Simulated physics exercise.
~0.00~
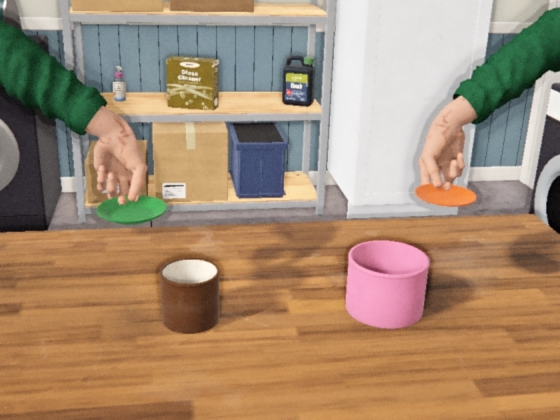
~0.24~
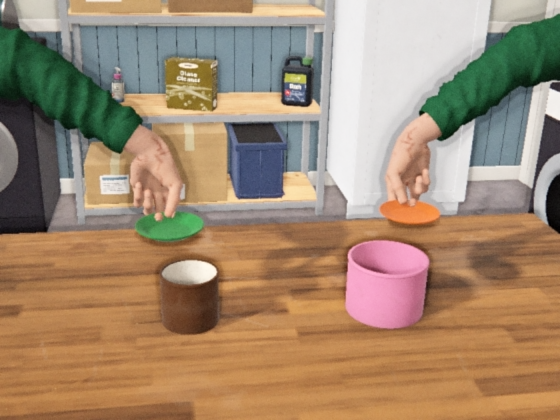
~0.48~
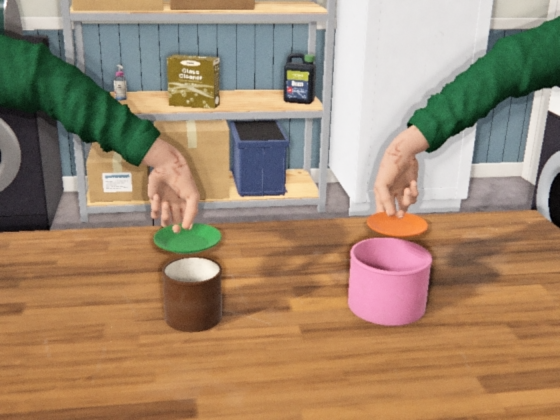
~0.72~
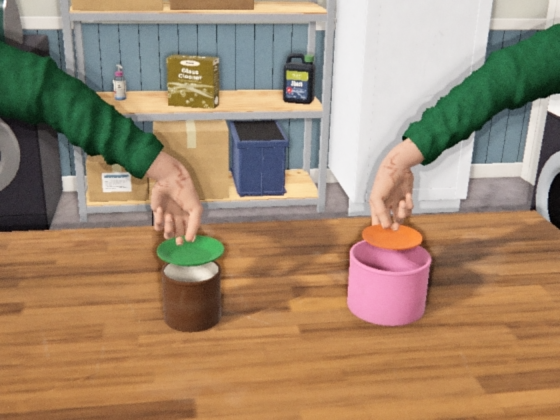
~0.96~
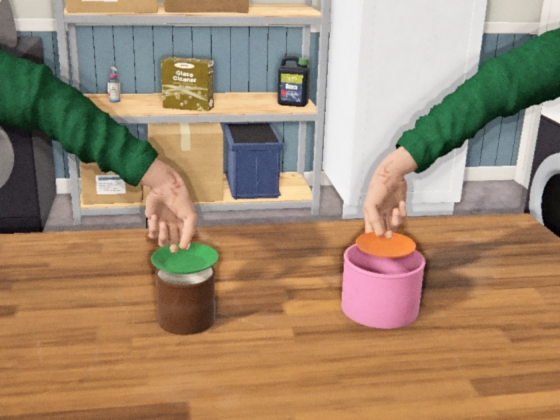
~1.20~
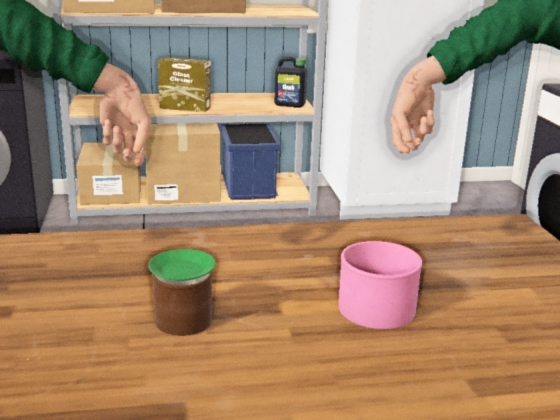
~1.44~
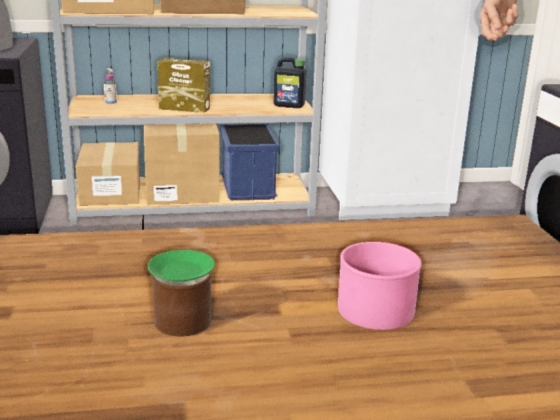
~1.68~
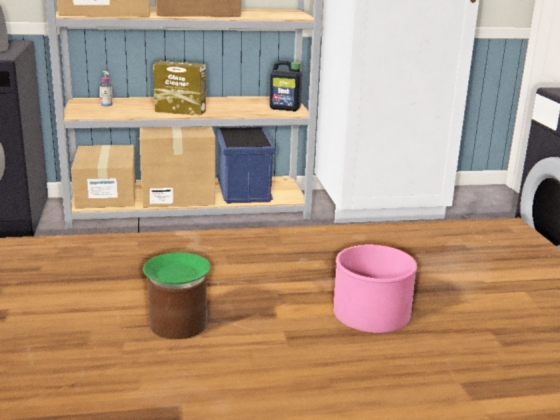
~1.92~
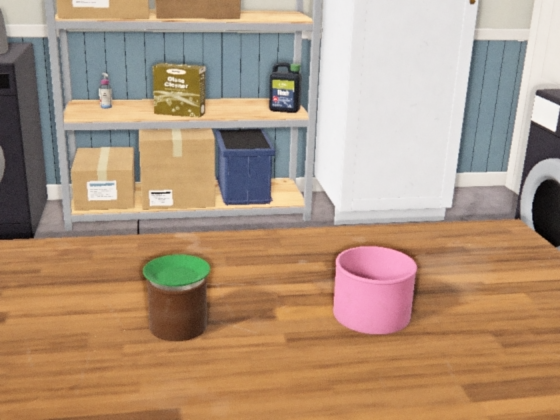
In this clip, two green-sleeved arms lower a green disc over a brown pot on the left and an orange disc over a pink container on the right, then let go and withdraw, leaving the green one covering its pot while the orange one drops out of sight inside.
